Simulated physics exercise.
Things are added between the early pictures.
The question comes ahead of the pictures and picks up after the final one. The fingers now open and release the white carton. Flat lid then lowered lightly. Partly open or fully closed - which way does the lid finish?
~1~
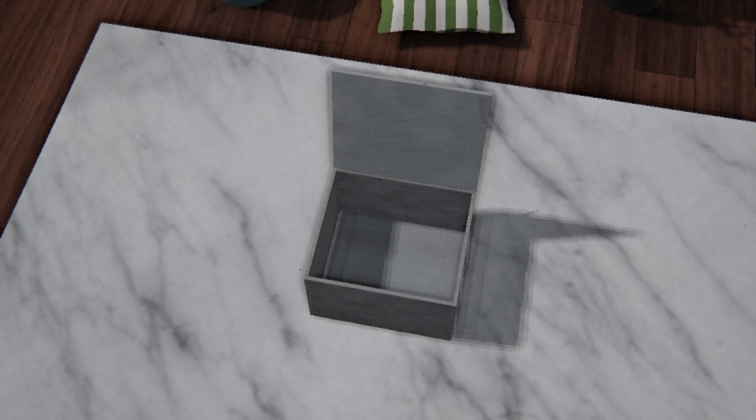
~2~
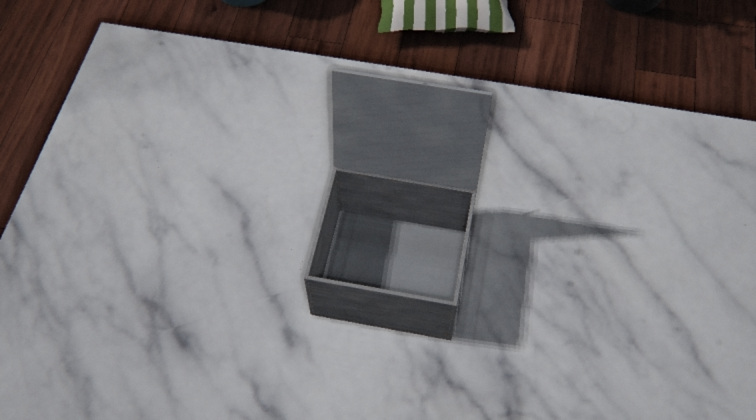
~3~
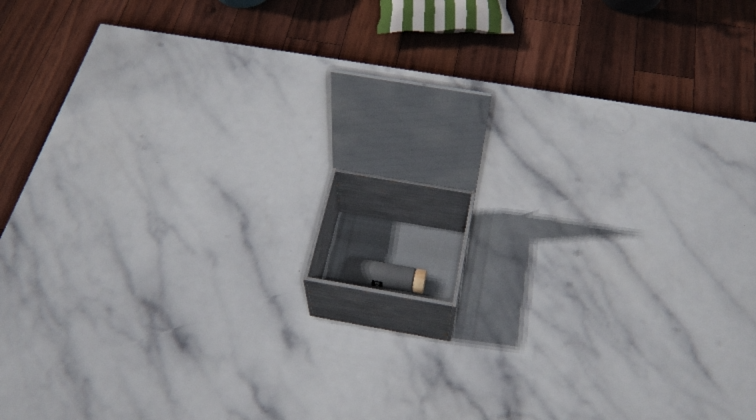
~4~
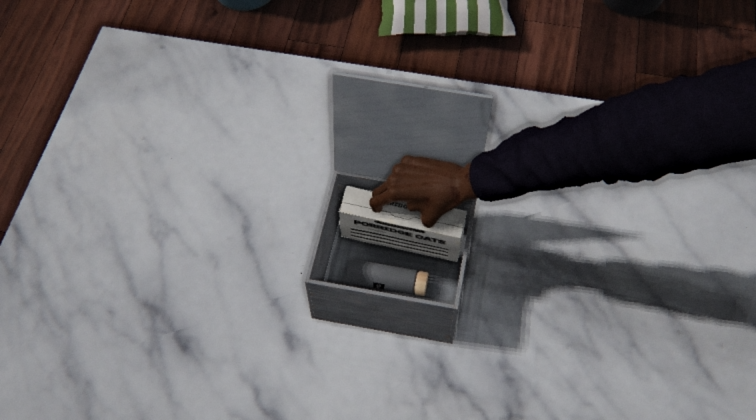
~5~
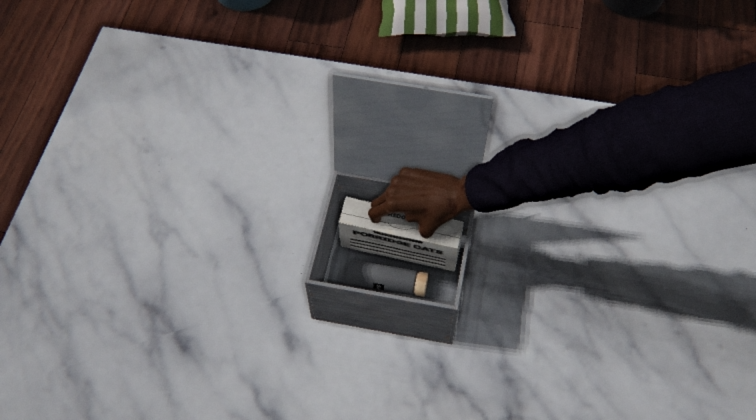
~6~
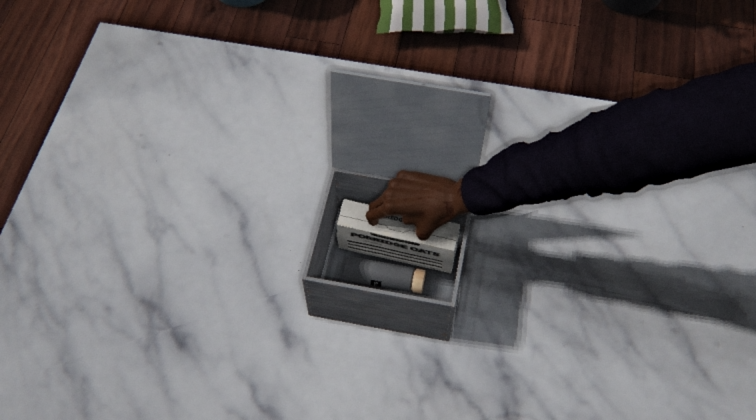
Fully closed.
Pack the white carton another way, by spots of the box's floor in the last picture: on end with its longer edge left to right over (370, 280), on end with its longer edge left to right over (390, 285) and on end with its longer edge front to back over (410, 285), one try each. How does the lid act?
First try: The lid remains open; second try: It remains open; third try: It remains open.
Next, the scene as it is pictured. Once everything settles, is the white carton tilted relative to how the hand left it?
As it turns out, the white carton keeps its original angle.
Then, 0.90 s past the last view, lid starting down; white carton displaced a little near (400, 241); grey shaker displaced about its own width.
Then, 1.50 s past the last view, lid 65° above the rim; white carton displaced a little near (400, 241); grey shaker displaced about its own width.
Then, 1.80 s past the last view, lid 38° above the rim; white carton displaced a little near (400, 241); grey shaker displaced about its own width.
Then, 2.10 s past the last view, lid 3° above the rim; white carton displaced a little near (400, 241); grey shaker displaced about its own width.
Finally, lid shut; moved from the start, white carton and grey shaker. Final places as the last picture's camera would see them, white carton near (400, 241).
